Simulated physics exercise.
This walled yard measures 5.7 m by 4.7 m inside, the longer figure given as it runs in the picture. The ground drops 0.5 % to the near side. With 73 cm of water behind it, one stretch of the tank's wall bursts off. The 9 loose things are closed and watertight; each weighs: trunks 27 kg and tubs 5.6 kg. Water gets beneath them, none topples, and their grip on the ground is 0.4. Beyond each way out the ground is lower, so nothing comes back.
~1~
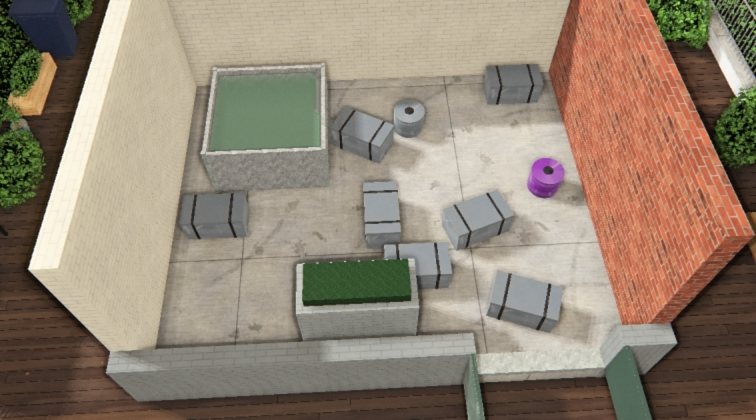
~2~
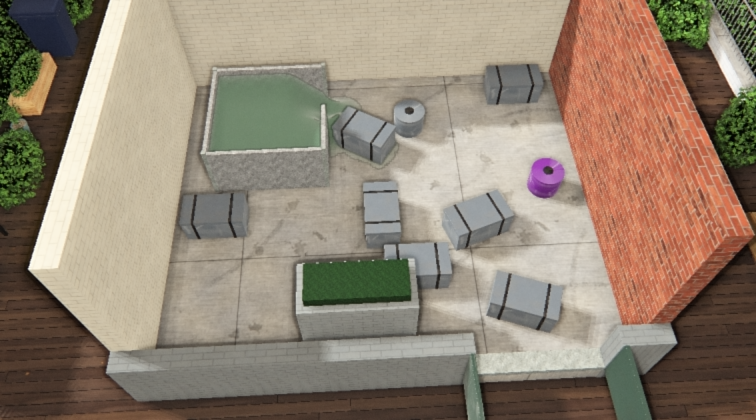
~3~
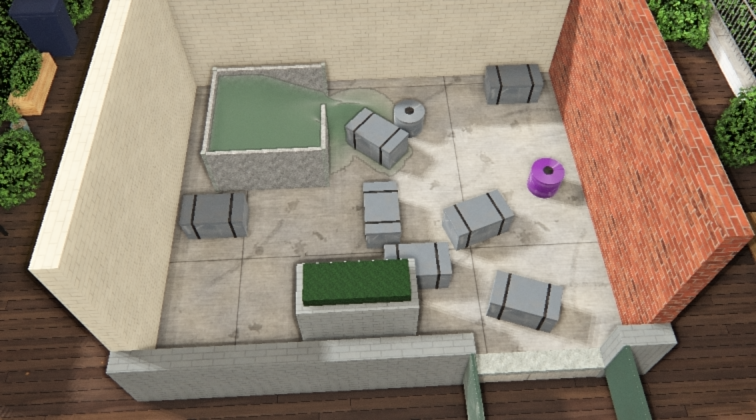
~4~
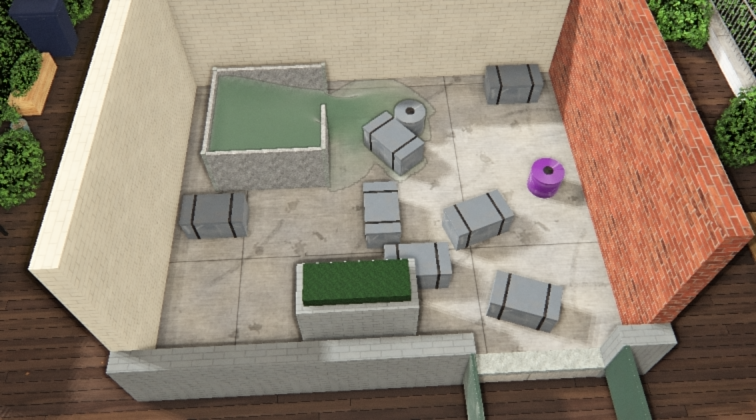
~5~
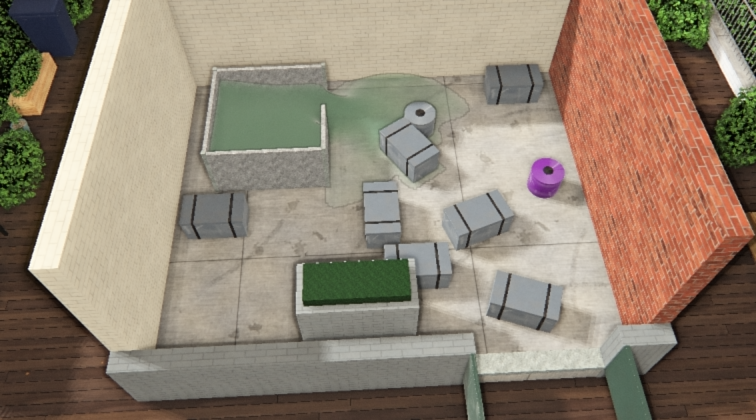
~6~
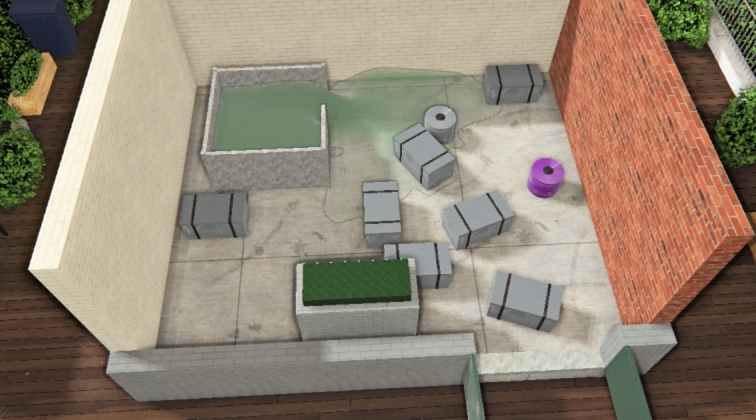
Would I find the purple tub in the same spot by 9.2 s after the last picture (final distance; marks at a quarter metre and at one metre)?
Purple tub ends far away.
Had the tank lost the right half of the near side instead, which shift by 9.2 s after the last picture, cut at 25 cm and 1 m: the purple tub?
Then the purple tub moves a short way.
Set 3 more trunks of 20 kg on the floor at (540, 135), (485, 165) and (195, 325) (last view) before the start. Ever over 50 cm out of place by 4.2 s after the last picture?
In that order: Over, past it, less.
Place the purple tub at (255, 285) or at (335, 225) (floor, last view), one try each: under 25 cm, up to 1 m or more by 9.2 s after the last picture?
In that order: It stays put; it barely shifts.
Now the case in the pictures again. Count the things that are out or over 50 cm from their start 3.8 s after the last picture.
6 of them.
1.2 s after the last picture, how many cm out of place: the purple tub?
Roughly 40 cm by then.
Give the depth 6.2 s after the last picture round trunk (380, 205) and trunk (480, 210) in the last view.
Roughly 4 and 11 cm.
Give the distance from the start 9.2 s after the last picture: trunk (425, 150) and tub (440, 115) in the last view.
In that order: Washed out, gone out.
Then, 1.2 s after the last picture the purple tub is near (566, 193), 0.4 m from its start, aground; 0 of 9 are out; 2 afloat.
Then, 3.8 s after the last picture the purple tub has gone out; 2 of 9 are out; 2 afloat.
Then, 6.2 s after the last picture the purple tub has gone out; 3 of 9 are out; 3 afloat.
Then, 9.2 s after the last picture the purple tub has gone out; 3 of 9 are out; 1 afloat.
